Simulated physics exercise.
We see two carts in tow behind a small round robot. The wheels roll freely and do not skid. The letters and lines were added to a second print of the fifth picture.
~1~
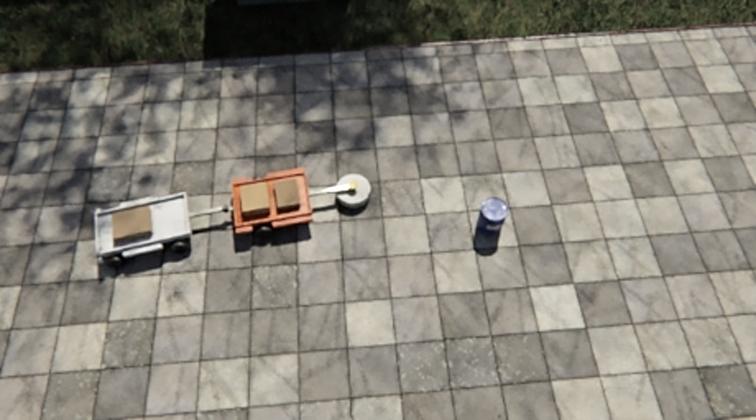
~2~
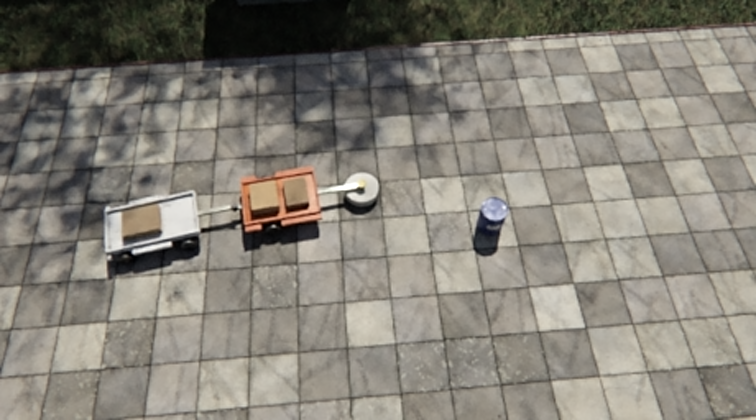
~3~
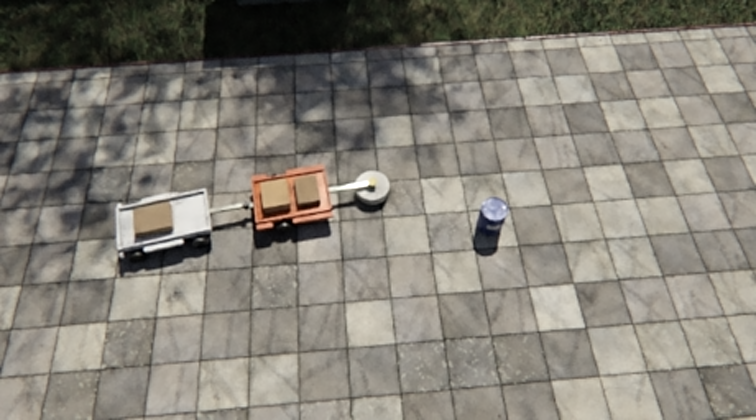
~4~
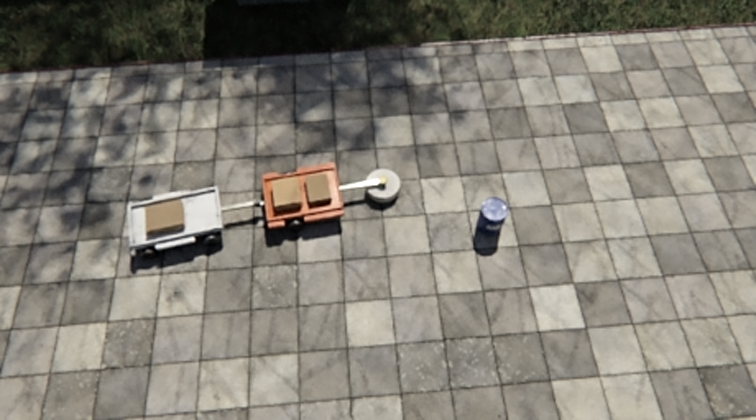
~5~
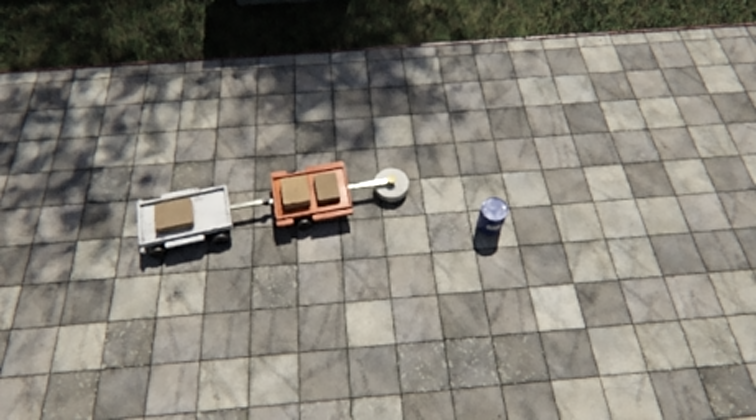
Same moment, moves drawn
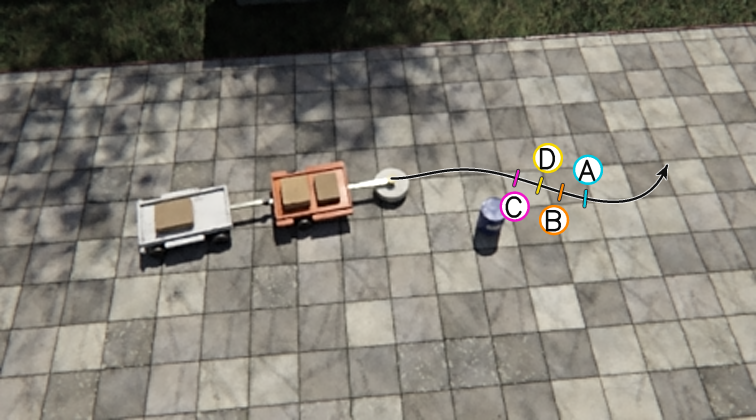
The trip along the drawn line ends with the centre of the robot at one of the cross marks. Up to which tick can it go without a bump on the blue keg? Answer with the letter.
It can go as far as C.
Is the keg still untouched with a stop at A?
No.
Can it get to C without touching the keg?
Yes.
On the marked copy, A at (585, 198); B at (561, 192); C at (516, 178); D at (540, 185); the route from (392, 179) via (544, 187) to (667, 166).
Taking C. A third of the way, robot (435, 177), last cart (232, 207).
Two thirds of the way, robot (477, 175), last cart (275, 199).
When it is over, robot (514, 183), last cart (313, 192); nothing has been touched.
As for the rest, A is too far, the keg has been hit; B is too far, the keg has been hit; D is too far, the keg has been hit.
